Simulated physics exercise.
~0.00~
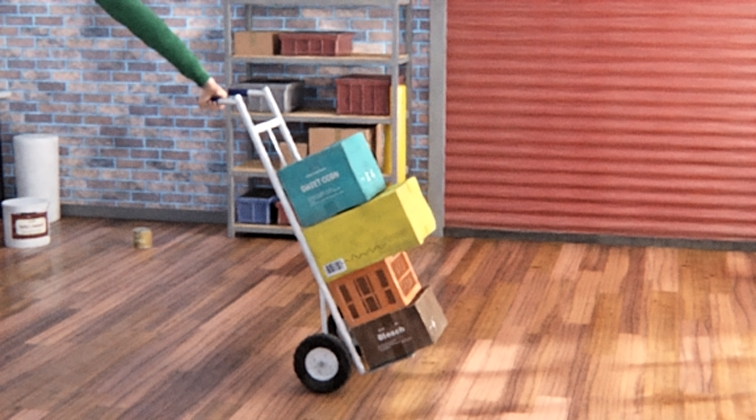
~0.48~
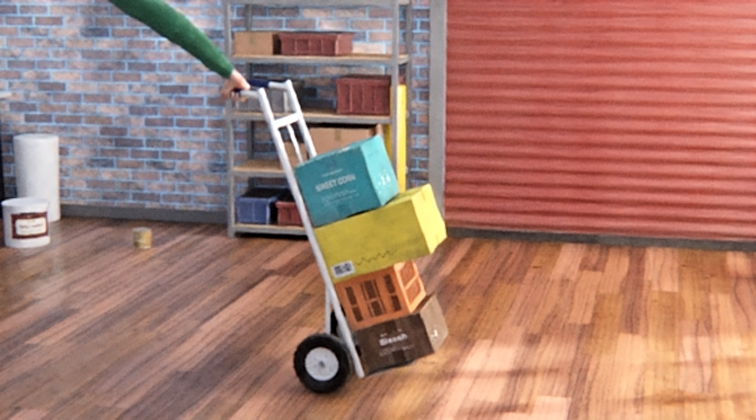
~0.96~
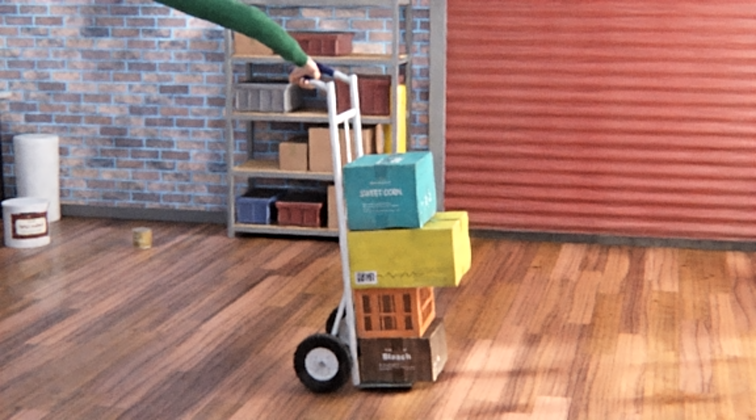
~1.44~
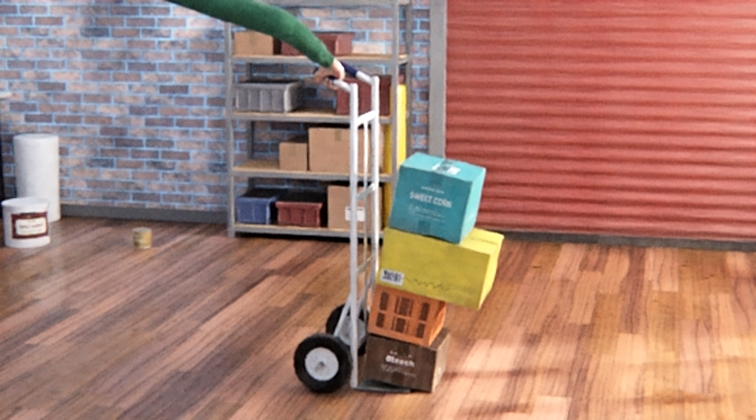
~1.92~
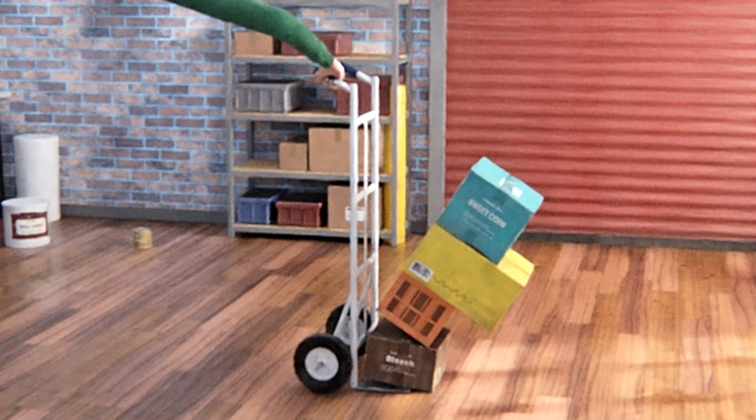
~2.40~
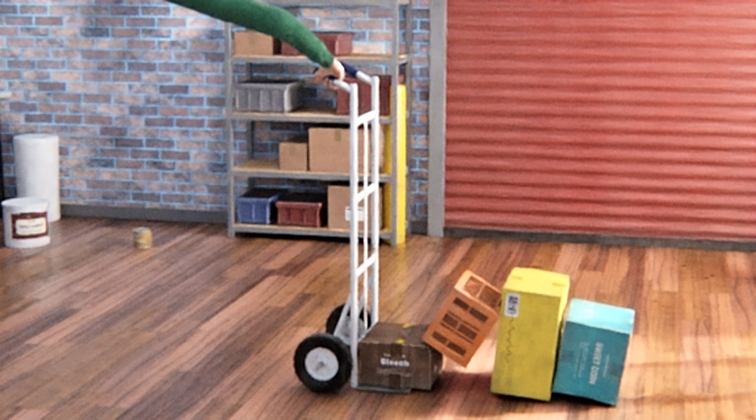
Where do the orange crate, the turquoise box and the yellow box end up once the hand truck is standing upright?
All three end up away from their places in the stack. The yellow and turquoise boxes are on the floor to the right, and the orange crate is tilted between the brown box and the yellow one.
